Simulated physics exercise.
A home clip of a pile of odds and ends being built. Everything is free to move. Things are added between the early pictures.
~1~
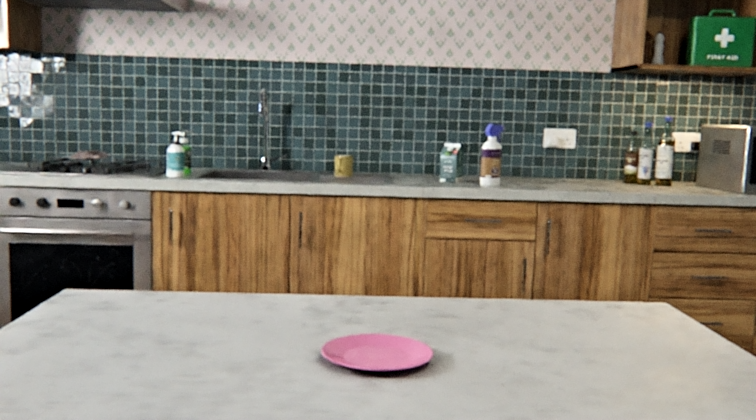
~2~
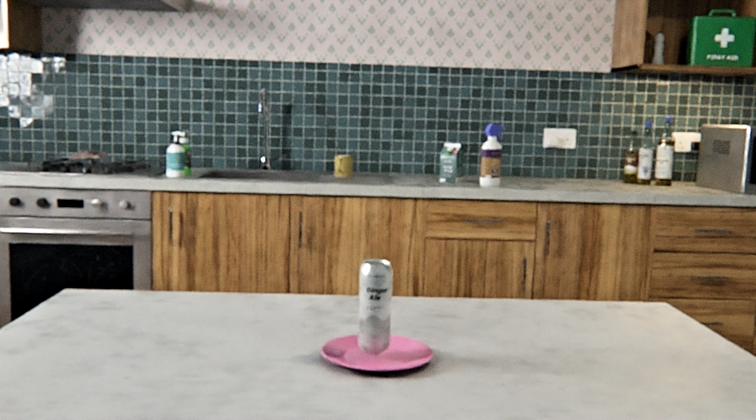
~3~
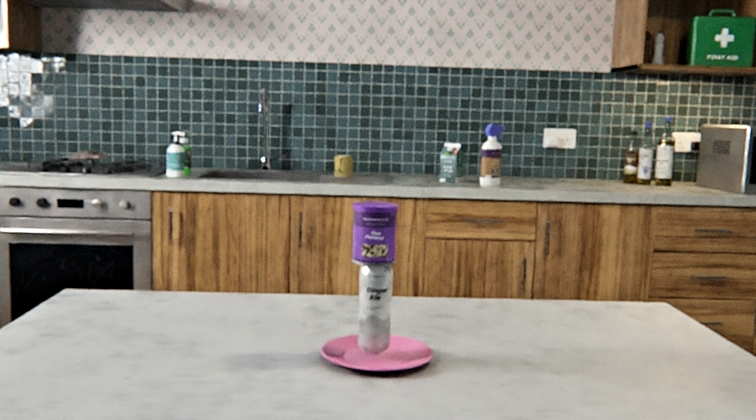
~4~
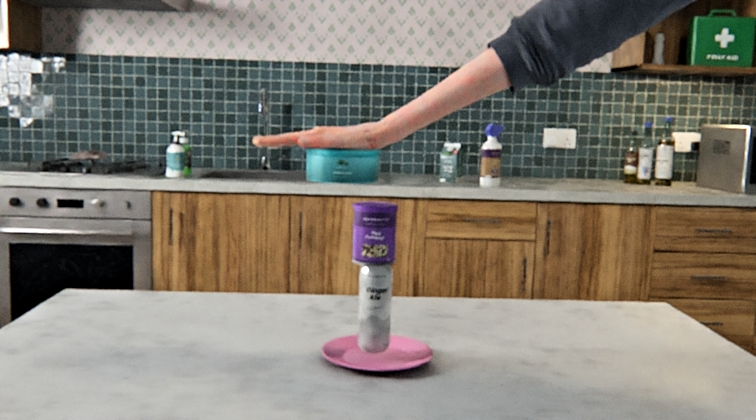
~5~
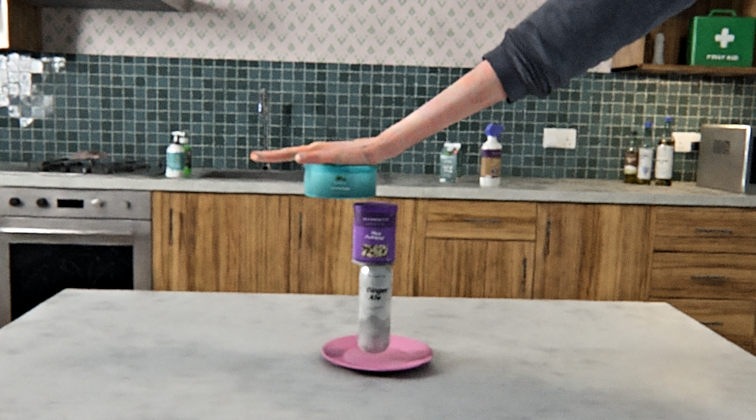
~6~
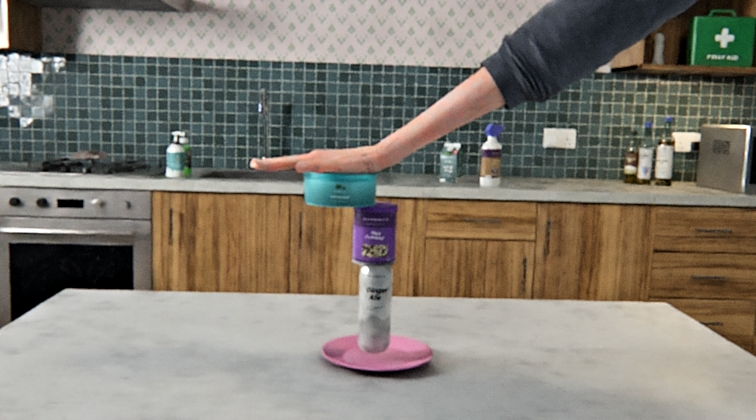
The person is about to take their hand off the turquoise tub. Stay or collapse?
The pile gives way.
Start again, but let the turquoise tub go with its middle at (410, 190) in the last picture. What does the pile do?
Then it comes apart.
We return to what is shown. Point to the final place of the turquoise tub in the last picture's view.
Around (254, 342).
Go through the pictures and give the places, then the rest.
The last thing is not in view yet, in the first frame.
The last thing is not in view yet, in the second frame.
The last thing is not in view yet; pink plate (377, 355), in the third frame.
On its way; turquoise tub (343, 165); white can (375, 306), in the fourth frame.
On its way; turquoise tub (341, 180); purple tin (375, 234), in the fifth frame.
In place under the hand; turquoise tub (340, 187); pink plate (377, 355), in the sixth frame.
Then, 0.30 s on from there, turquoise tub now fallen.
Then, 0.40 s on from there, things are still on the move.
Then, 0.50 s on from there, as before.
In the end, fallen, turquoise tub; the other 3 unmoved. At the end, from the last picture's camera, turquoise tub near (255, 342). The pile loses its balance.
